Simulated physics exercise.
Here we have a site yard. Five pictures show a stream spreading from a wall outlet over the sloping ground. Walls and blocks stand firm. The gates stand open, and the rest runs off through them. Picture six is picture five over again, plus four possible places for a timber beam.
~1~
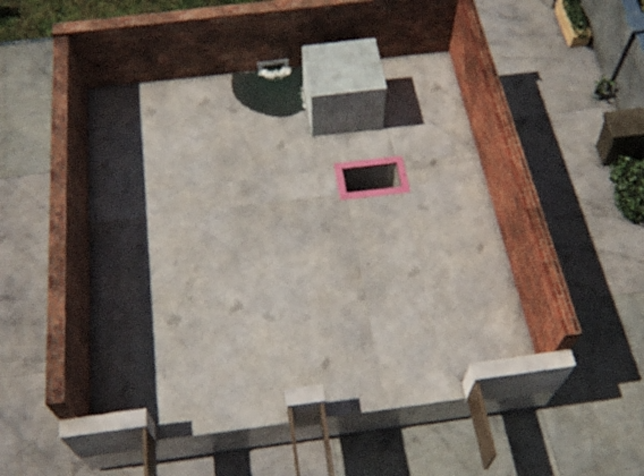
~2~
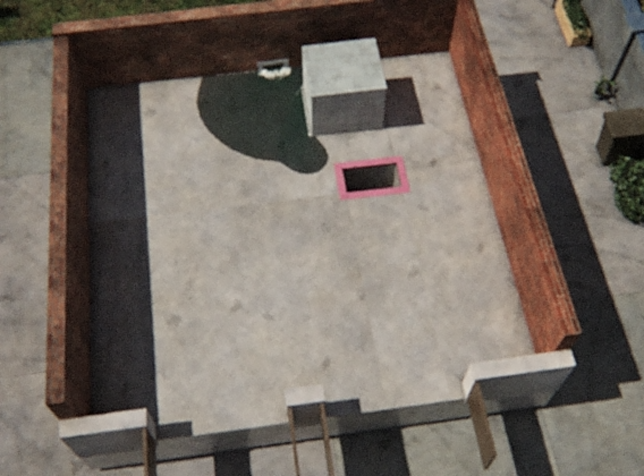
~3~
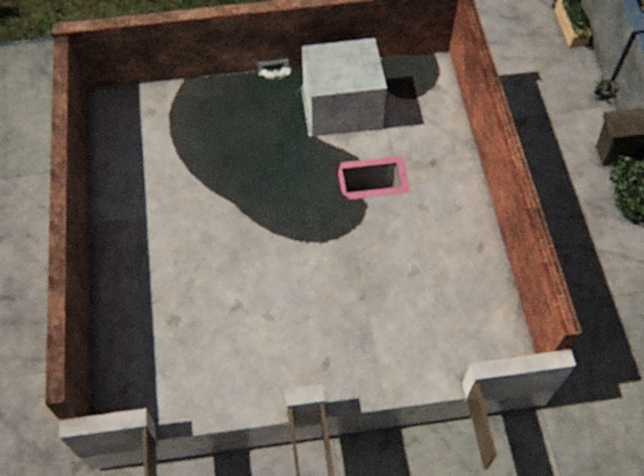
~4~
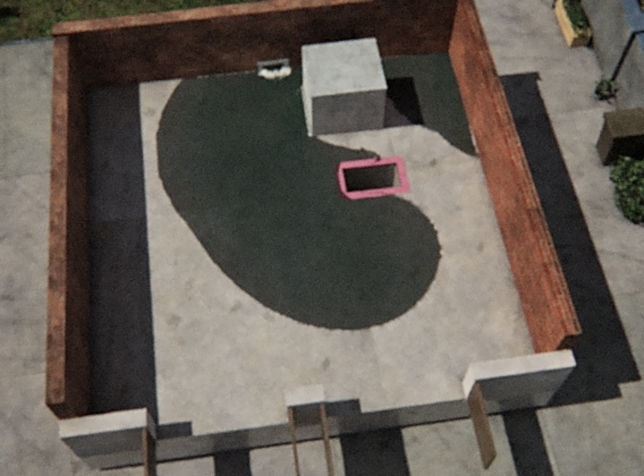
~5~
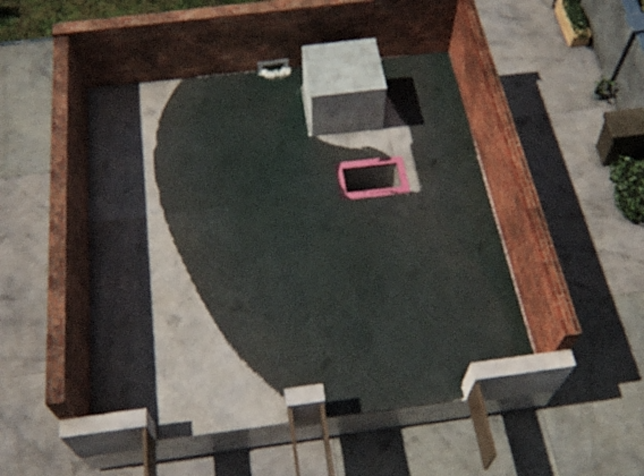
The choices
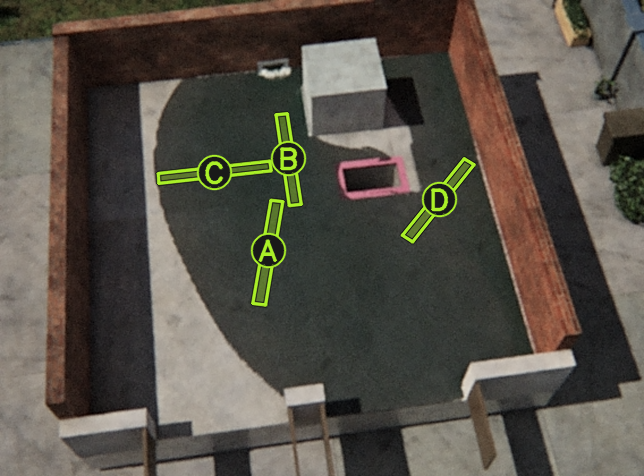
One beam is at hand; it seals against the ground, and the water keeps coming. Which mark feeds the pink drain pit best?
Take C.
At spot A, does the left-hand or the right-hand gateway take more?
The right one.
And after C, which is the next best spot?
D.
On the marked copy, A from (259, 304) to (276, 200); B from (295, 204) to (281, 114); C from (158, 178) to (270, 165); D from (407, 238) to (469, 161).
If A is chosen, about 11 % of the stream runs into the pink drain pit, about 88 % out by the gates.
If B is chosen, about 13 % of the stream runs into the pink drain pit, about 86 % out by the gates.
If C is chosen, about 29 % of the stream runs into the pink drain pit, about 69 % out by the gates.
If D is chosen, about 21 % of the stream runs into the pink drain pit, about 77 % out by the gates.
